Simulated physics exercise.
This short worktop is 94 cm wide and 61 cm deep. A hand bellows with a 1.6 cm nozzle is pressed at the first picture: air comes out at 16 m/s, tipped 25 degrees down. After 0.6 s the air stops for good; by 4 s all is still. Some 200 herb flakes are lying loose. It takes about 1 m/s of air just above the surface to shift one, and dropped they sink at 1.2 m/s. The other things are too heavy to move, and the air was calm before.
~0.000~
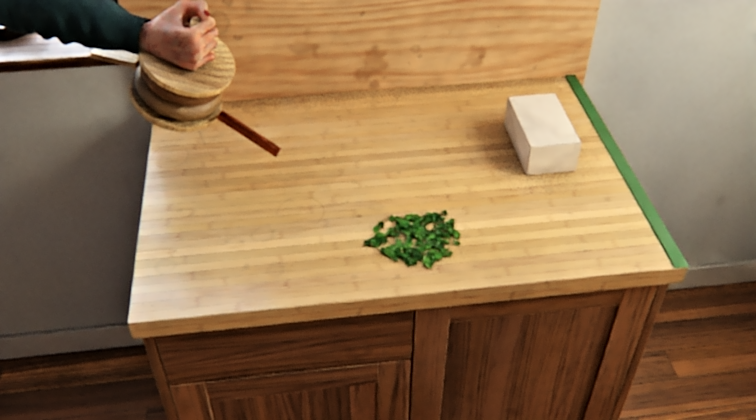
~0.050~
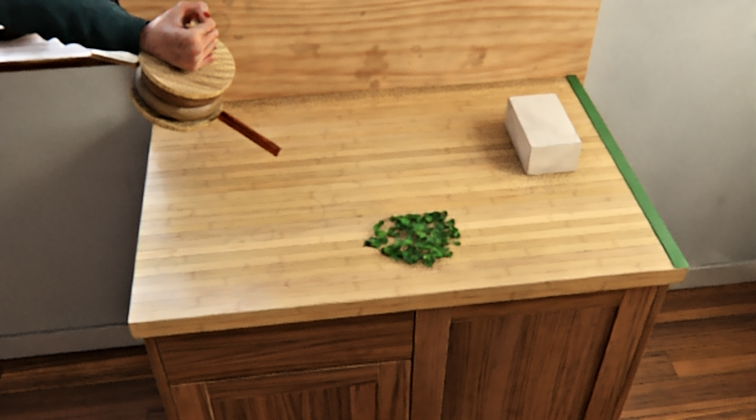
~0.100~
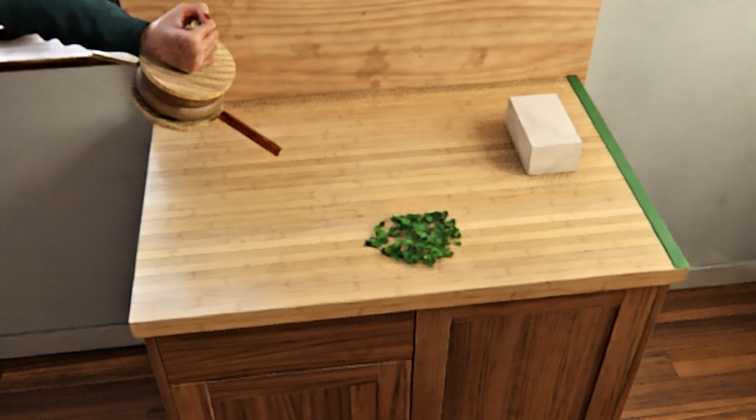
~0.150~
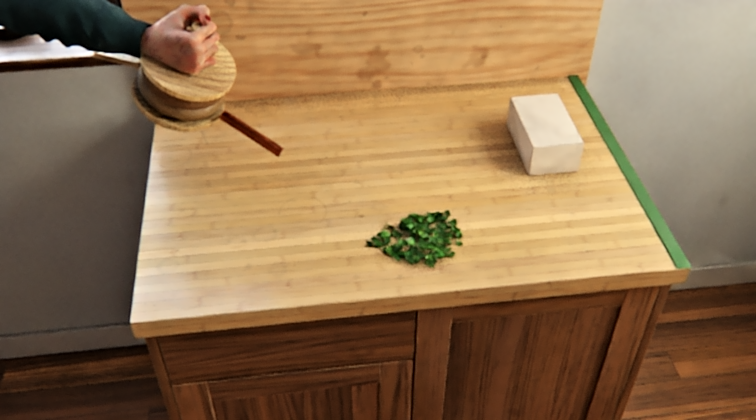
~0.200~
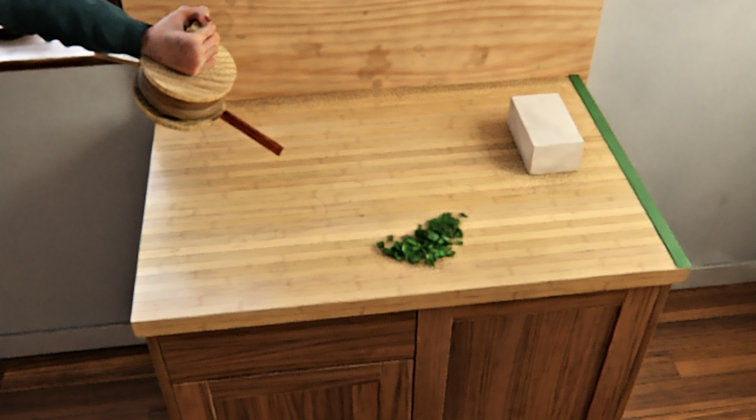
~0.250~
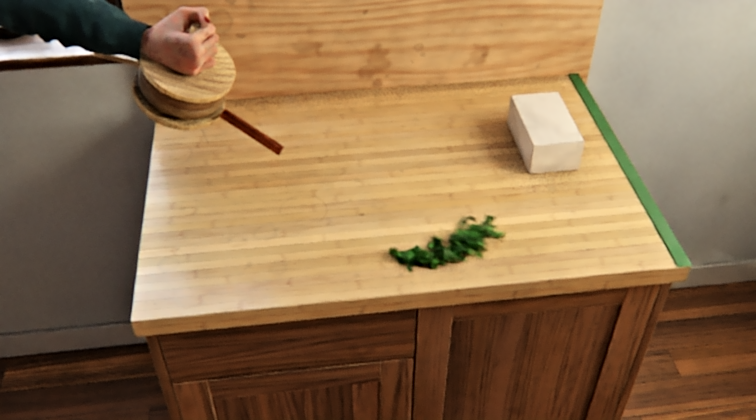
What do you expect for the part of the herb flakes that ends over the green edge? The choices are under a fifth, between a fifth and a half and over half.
By then not even a fifth are over the green edge.
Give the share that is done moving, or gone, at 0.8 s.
About 100 %.
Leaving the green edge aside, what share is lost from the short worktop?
Near 100 %.
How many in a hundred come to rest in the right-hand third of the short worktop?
About 0 %.
After 0.8 s, 0 % are still on the top, 2 % are over the green edge.
After 1.3 s, 0 % are still on the top, 2 % are over the green edge.
After 2.2 s, 0 % are still on the top, 2 % are over the green edge.
After 4.0 s, at the end, 2 % are over the green edge.
